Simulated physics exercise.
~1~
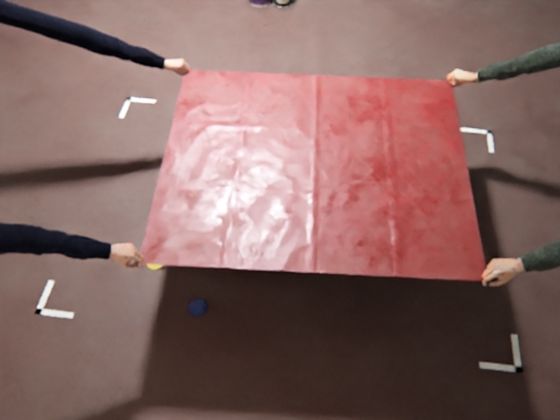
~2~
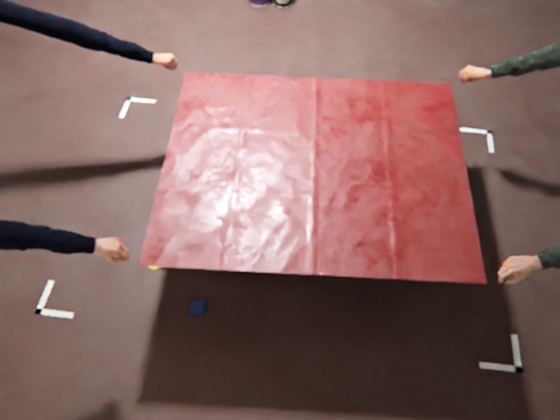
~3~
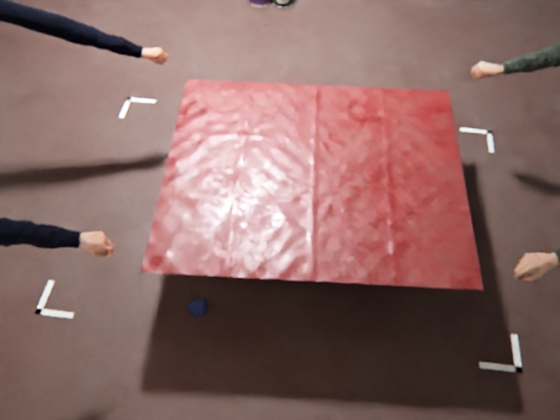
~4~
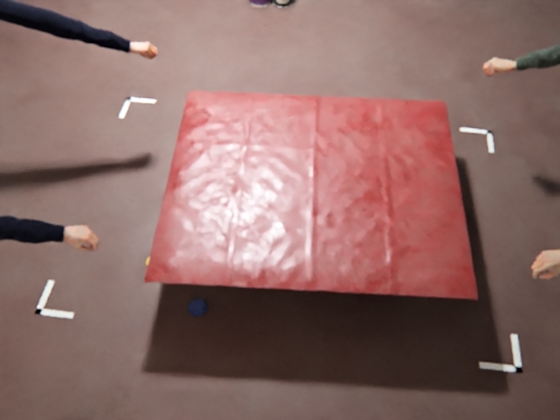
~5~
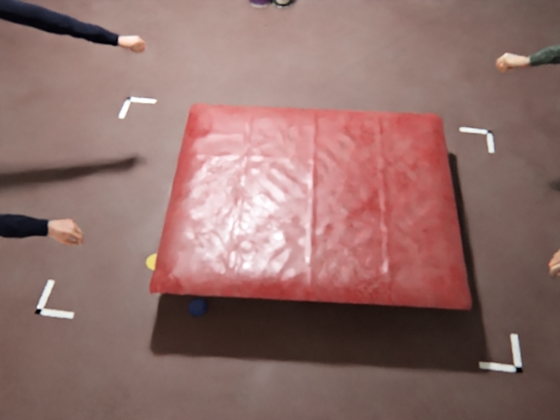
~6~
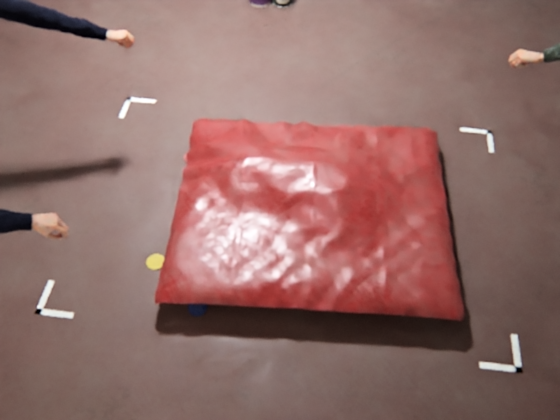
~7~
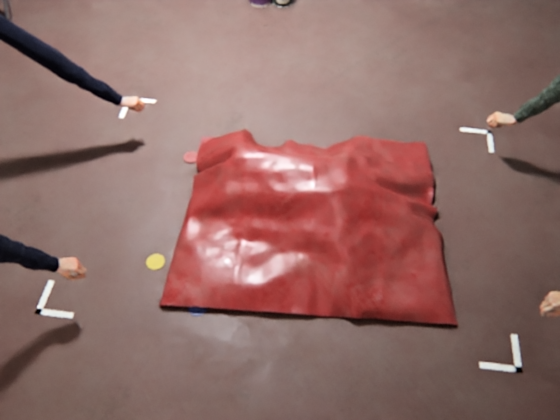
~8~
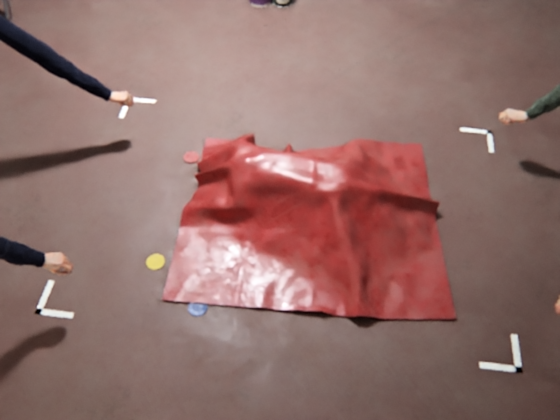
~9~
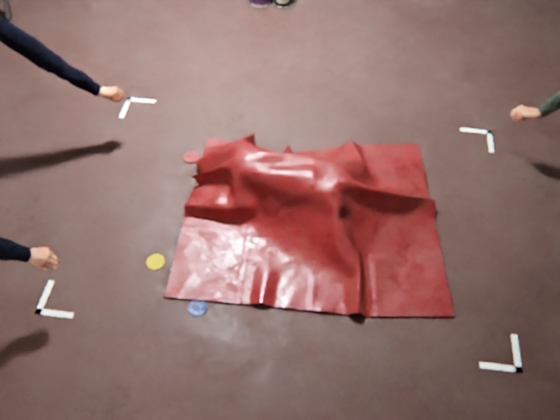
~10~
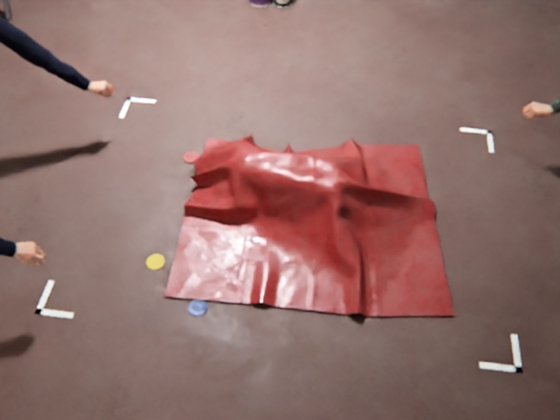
In this clip, four hands let go of a level red tarp, which sinks to the workshop floor and settles in raised folds over hidden objects, while a yellow coaster, a blue coaster and a red disc remain uncovered around its left and lower edges.
